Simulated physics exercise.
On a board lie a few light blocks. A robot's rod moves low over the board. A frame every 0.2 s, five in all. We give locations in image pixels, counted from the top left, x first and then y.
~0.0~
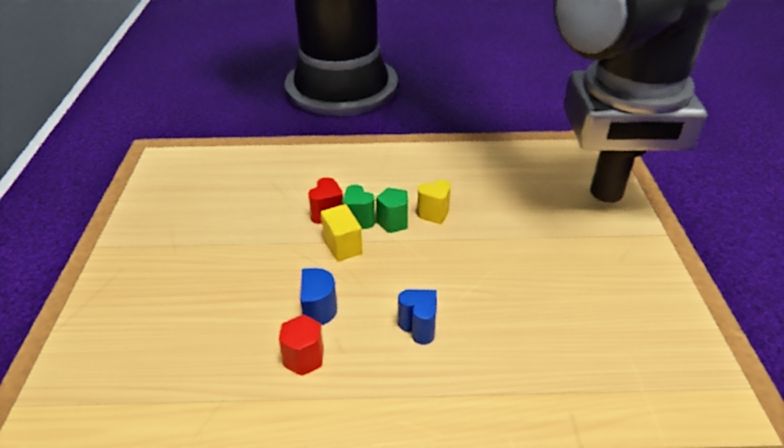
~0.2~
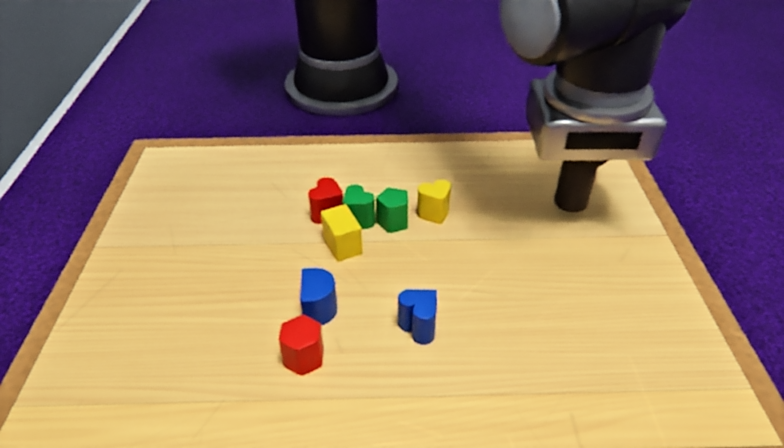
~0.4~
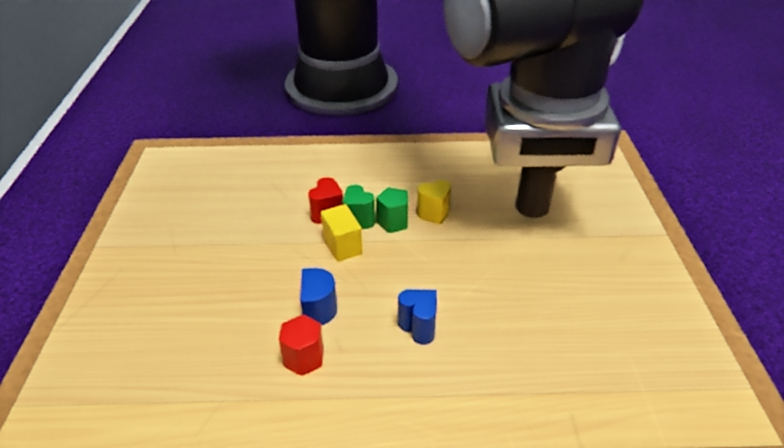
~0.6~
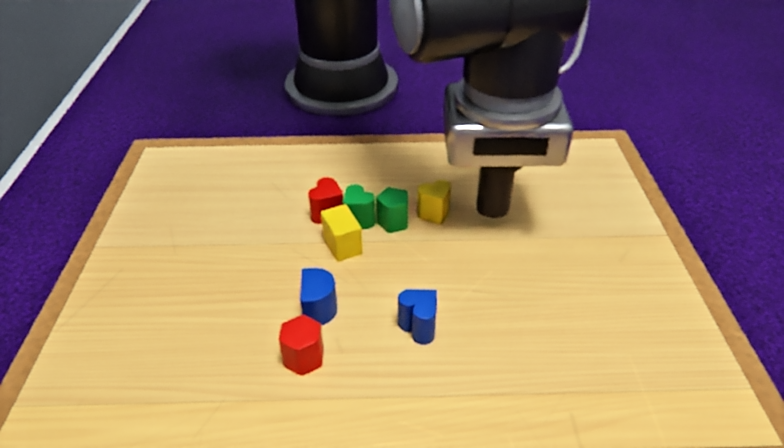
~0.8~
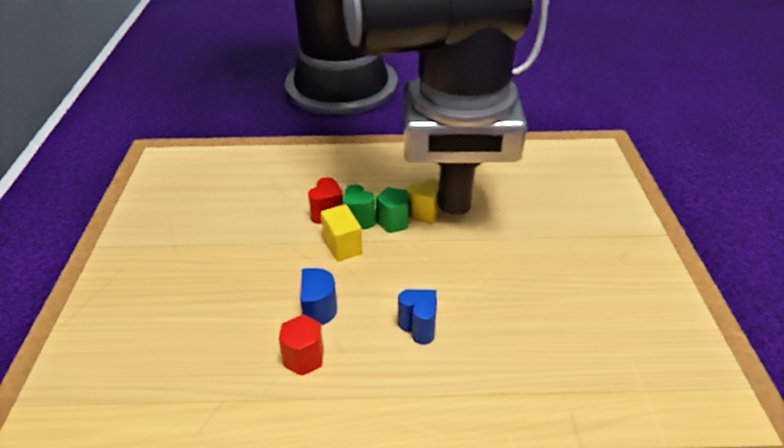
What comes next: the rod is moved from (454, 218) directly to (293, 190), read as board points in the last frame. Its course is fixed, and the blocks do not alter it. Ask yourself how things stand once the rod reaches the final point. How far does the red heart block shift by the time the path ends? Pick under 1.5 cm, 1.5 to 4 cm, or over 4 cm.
Overall it shifts less than 1.5 cm.
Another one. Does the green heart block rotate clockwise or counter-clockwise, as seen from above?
The twist is clockwise.
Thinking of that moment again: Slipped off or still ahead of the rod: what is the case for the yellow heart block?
It holds its place in front.
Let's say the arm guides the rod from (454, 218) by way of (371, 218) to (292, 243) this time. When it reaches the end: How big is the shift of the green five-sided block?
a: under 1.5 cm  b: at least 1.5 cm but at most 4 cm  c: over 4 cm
My answer is option c.
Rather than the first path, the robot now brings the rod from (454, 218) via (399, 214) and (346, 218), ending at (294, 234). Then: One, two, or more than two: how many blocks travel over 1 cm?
By the end of the path, three or more blocks have moved more than about a centimetre.
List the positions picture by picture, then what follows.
The first frame shows tip of the rod (606, 193), middles of tops, red heart block (325, 188), green heart block (357, 195), green five-sided block (393, 197), yellow heart block (436, 188).
The second frame shows rod (571, 202), nothing pushed.
The third frame shows rod (532, 208), nothing pushed.
The fourth frame shows rod (493, 208), nothing pushed.
The fifth frame shows rod (455, 205), red heart block (325, 188), green heart block (357, 195), green five-sided block (393, 197), yellow heart block (426, 188).
On the path given first. One third of the way, rod (397, 195); green heart block (350, 199), turned 50° clockwise; green five-sided block (377, 199), turned 80° anticlockwise; yellow heart block (371, 175).
Two thirds of the way, rod (344, 186); red heart block (322, 188), turned 15° anticlockwise; green heart block (349, 199), turned 55° clockwise; green five-sided block (376, 200), turned 85° anticlockwise; yellow heart block (319, 165), turned 20° clockwise.
At the end, rod (291, 178); red heart block (314, 188), turned 50° anticlockwise; green heart block (349, 199), turned 55° clockwise; green five-sided block (376, 200), turned 85° anticlockwise; yellow heart block (269, 155), turned 30° clockwise.
